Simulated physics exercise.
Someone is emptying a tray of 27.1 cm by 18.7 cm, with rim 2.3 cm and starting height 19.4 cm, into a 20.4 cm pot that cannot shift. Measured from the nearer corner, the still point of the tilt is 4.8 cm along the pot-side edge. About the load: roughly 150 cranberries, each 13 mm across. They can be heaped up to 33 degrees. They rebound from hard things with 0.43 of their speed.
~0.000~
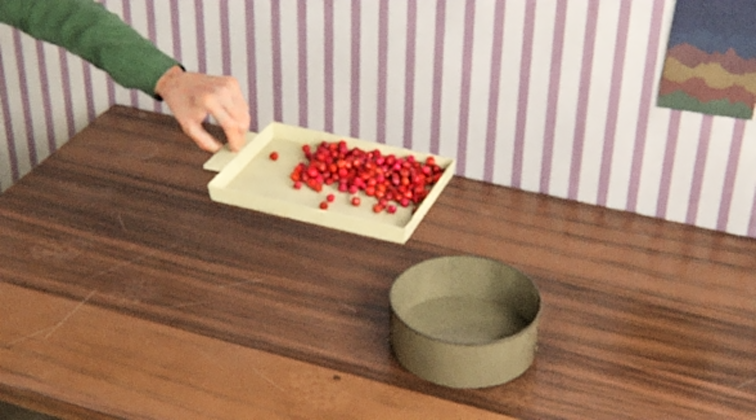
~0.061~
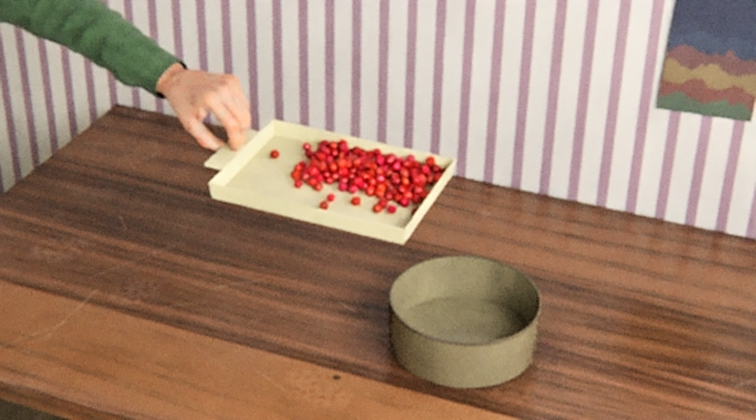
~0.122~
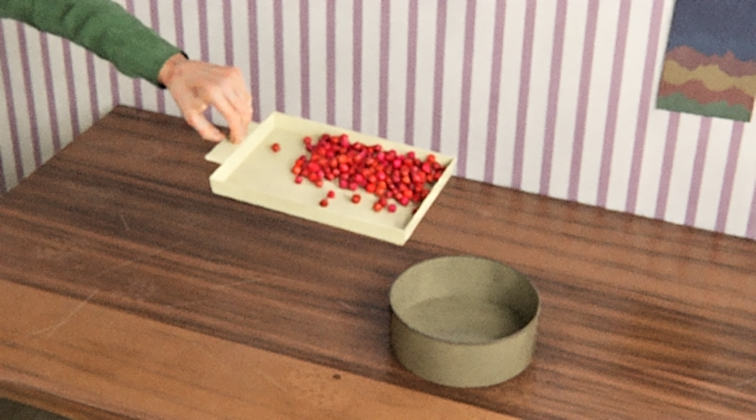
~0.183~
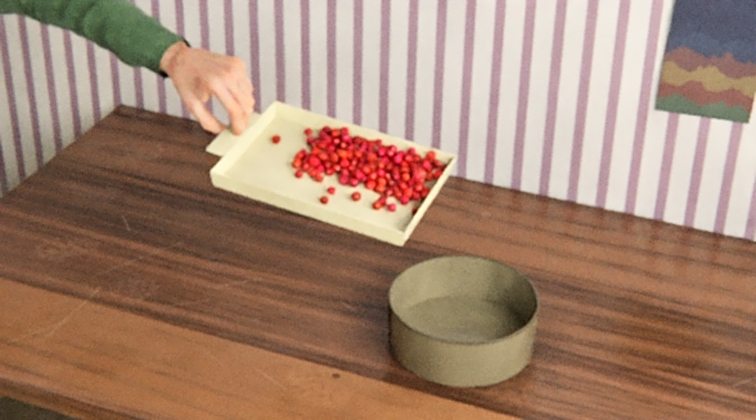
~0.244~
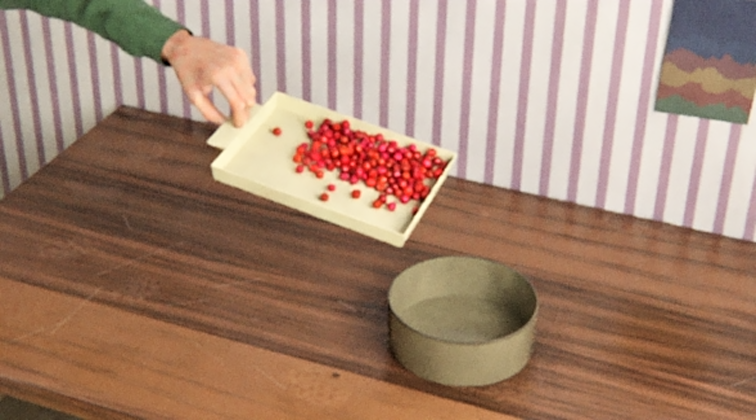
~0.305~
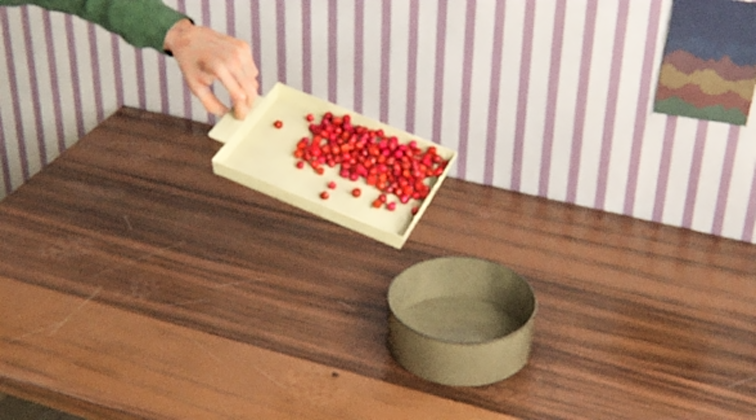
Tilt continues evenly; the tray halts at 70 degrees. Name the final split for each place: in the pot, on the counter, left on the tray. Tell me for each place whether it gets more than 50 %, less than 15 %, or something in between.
As I see it, pot: A low amount; counter: A low amount; tray: A majority.
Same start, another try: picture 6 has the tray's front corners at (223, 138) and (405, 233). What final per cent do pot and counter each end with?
Pot 10, counter 0.
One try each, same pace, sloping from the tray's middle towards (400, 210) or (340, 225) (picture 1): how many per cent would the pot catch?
That would be close to 5 per cent, then close to 0 per cent.
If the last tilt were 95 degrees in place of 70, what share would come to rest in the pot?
Around 55 per cent, then.
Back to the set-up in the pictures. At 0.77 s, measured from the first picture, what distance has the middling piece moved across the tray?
6 cm.
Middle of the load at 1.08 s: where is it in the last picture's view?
By then the middle of the load sits around (403, 177).
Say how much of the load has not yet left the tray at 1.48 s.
Roughly 95 per cent.
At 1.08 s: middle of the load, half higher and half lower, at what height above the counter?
Some 26 cm above the counter.
After 0.77 s, tilt 41 degrees; the tray holds 100 %, the pot 0 %.
Then, at 1.08 s, tilt 59 degrees; the tray holds 100 %, the pot 0 %.
After 1.48 s, tilt 70 degrees; the tray holds 95 %, the pot 5 %.
At rest (2.2 s), pot 5 %, counter 0 %, tray 90 %.
